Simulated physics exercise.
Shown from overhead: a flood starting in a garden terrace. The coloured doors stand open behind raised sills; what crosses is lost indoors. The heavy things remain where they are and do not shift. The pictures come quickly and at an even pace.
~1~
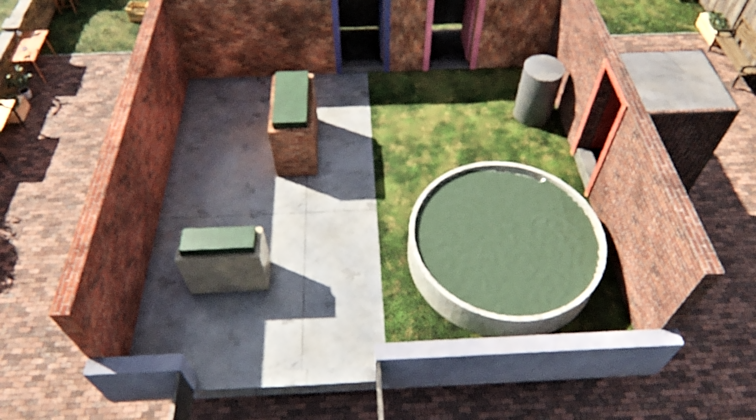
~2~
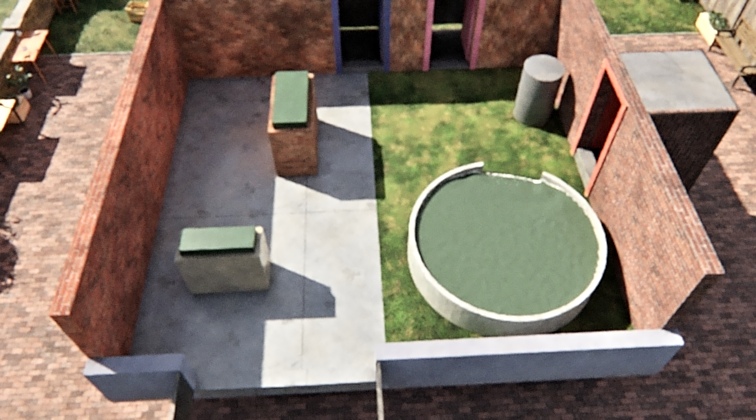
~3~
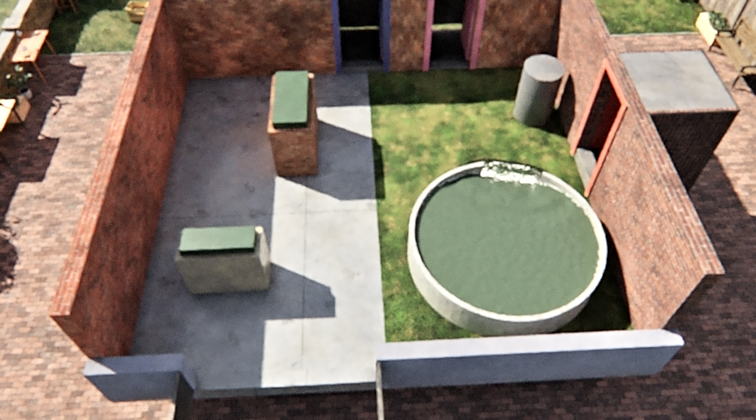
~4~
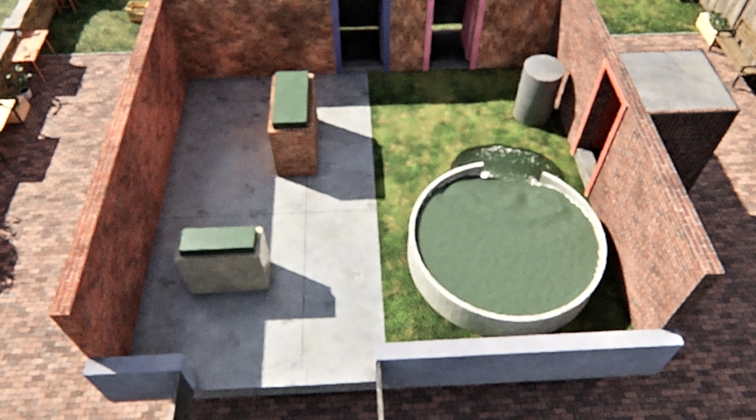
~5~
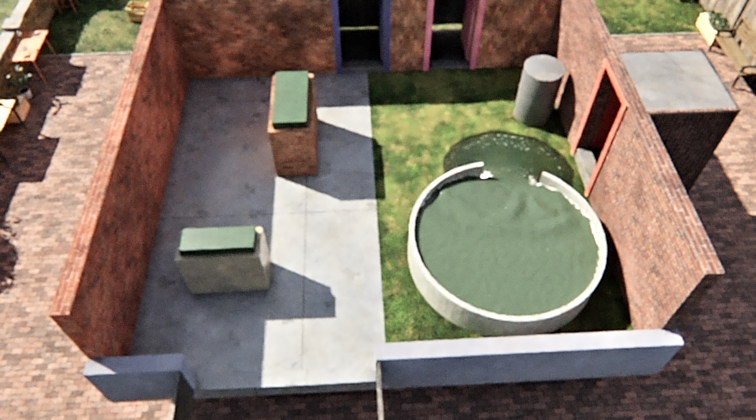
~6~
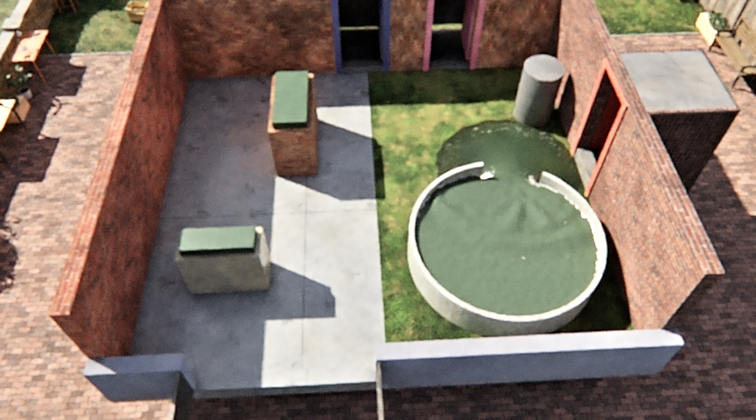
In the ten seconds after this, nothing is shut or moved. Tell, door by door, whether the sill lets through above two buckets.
One by one: Most likely the blue door will not exceed two buckets; most likely the red door will not exceed two buckets; most likely the pink door will exceed two buckets.
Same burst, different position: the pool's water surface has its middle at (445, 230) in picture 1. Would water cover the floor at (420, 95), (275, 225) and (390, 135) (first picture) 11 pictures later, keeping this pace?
I'd say swamped for the first, still dry for the second and swamped for the third.
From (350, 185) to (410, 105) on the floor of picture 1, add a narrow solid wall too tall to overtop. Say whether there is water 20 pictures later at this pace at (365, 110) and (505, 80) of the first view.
Spared and submerged, in that order.
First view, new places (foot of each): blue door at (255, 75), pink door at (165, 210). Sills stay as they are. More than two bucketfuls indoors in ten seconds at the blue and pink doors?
I'd say the blue door remains short of it and the pink door remains short of it.
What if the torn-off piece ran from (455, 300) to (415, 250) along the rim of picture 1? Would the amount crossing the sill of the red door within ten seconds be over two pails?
Door by door: Red door doesn't reach it.
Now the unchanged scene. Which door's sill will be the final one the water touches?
I pick the blue one.
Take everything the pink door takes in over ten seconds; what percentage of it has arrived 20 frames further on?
My estimate is close to 20 per cent.
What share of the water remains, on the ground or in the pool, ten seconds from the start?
Near 92 in a hundred.
A moment on, water covers 15 % of the floor; the blue door not reached, the red door wet at the sill, nothing in, the pink door not reached.
Next, water covers 25 % of the floor; the blue door not reached, the red door wet at the sill, nothing in, the pink door wet at the sill, nothing in.
Then, water covers 30 % of the floor; the blue door wet at the sill, nothing in, the red door wet at the sill, nothing in, the pink door over two buckets in.
Later, water covers 50 % of the floor; the blue door wet at the sill, nothing in, the red door wet at the sill, nothing in, the pink door far over two buckets in.
In the end, water covers 80 % of the floor; the blue door wet at the sill, nothing in, the red door wet at the sill, nothing in, the pink door far over two buckets in.
